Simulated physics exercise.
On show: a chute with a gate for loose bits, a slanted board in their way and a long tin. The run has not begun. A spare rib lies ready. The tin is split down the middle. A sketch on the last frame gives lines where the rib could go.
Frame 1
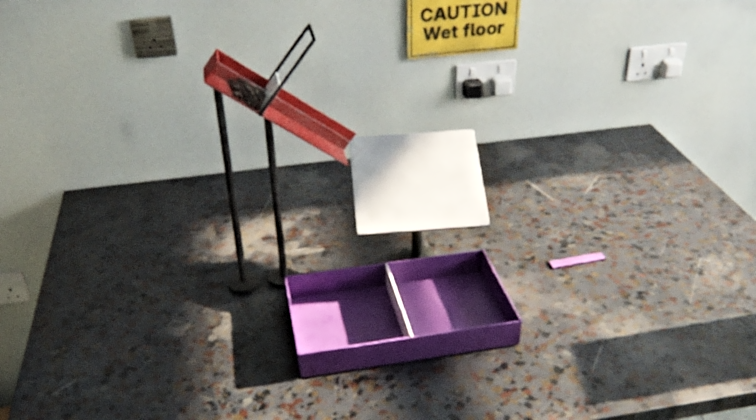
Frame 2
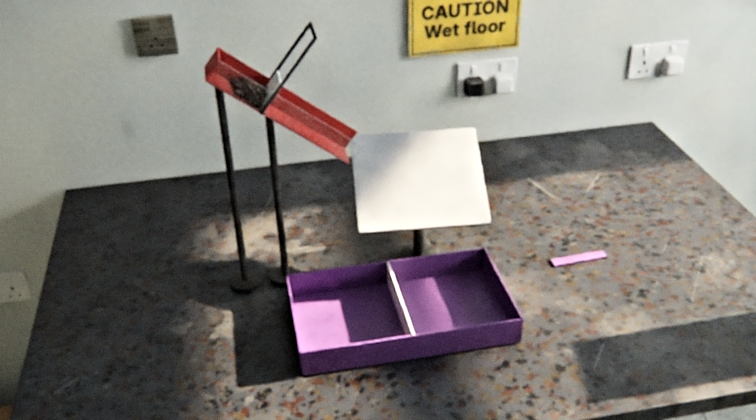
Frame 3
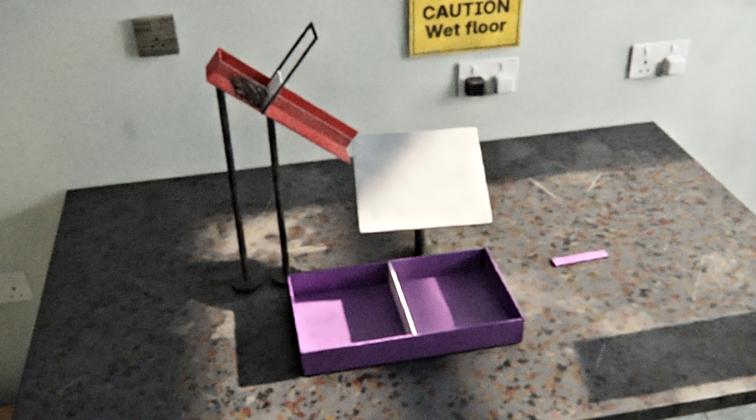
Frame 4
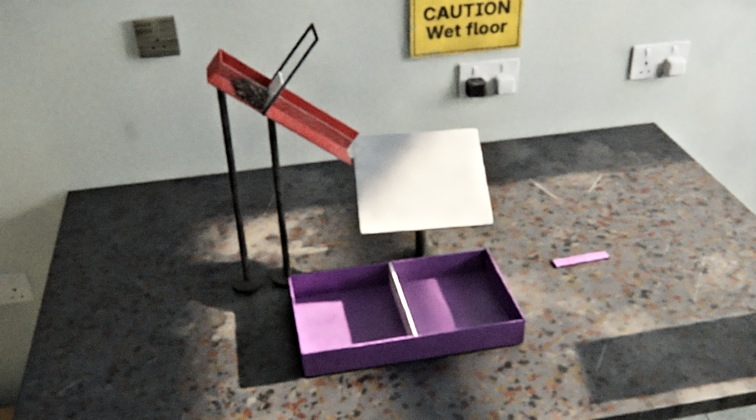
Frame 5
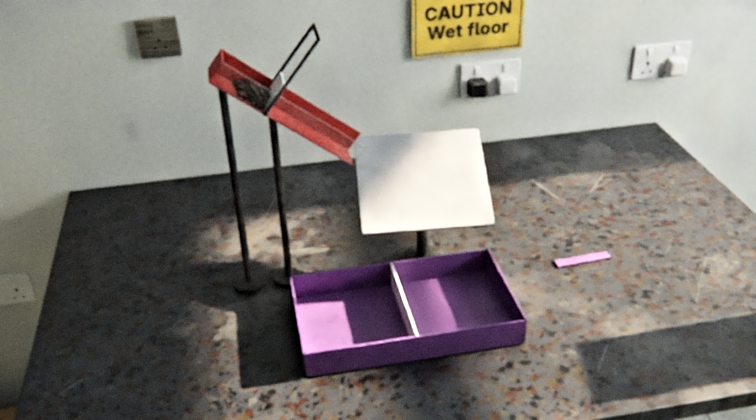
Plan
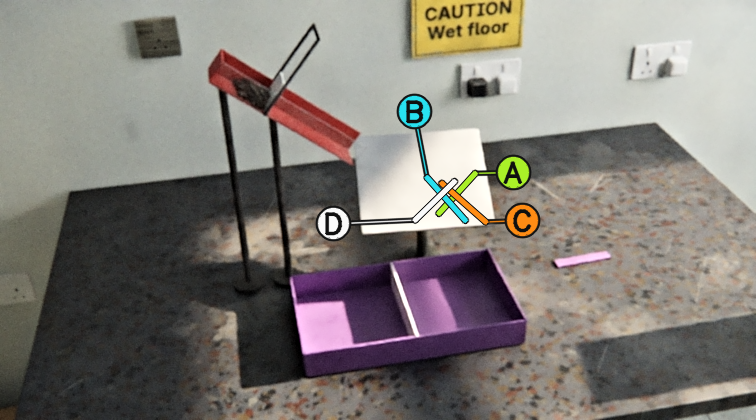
Nothing moves as dark bits sit behind a gate in a red chute above a purple tin.
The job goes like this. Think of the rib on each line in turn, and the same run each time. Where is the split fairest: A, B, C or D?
It is D.
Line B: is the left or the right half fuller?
The right half.
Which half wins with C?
More lands on the right.
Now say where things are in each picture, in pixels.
In the first frame, load behind the gate at (251, 91), chocolate balls; lip of the chute at (346, 158), sloping fairly steeply.
In the second frame, middle of the board at (419, 178), tilted fairly steeply; middle of its low edge at (425, 228); of its high edge at (413, 131).
In the third frame, front corners of the tin at (302, 352) and (524, 318); front end of its middle wall at (415, 335); gate still shut at (278, 81).
In the fourth frame, middle of the load at (255, 90); lip at (349, 157).
In the fifth frame, middle of the load at (256, 91); lip at (350, 158).
On the marked copy, line A from (475, 173) to (438, 213); line B from (427, 177) to (465, 220); line C from (441, 183) to (485, 221); line D from (454, 181) to (415, 220).
With A, of what is caught, a stray few in the left half, nearly all in the right.
With B, of what is caught, a small part in the left half, nearly all in the right.
With C, of what is caught, a small part in the left half, nearly all in the right.
With D, of what is caught, about half in the left half, about half in the right.
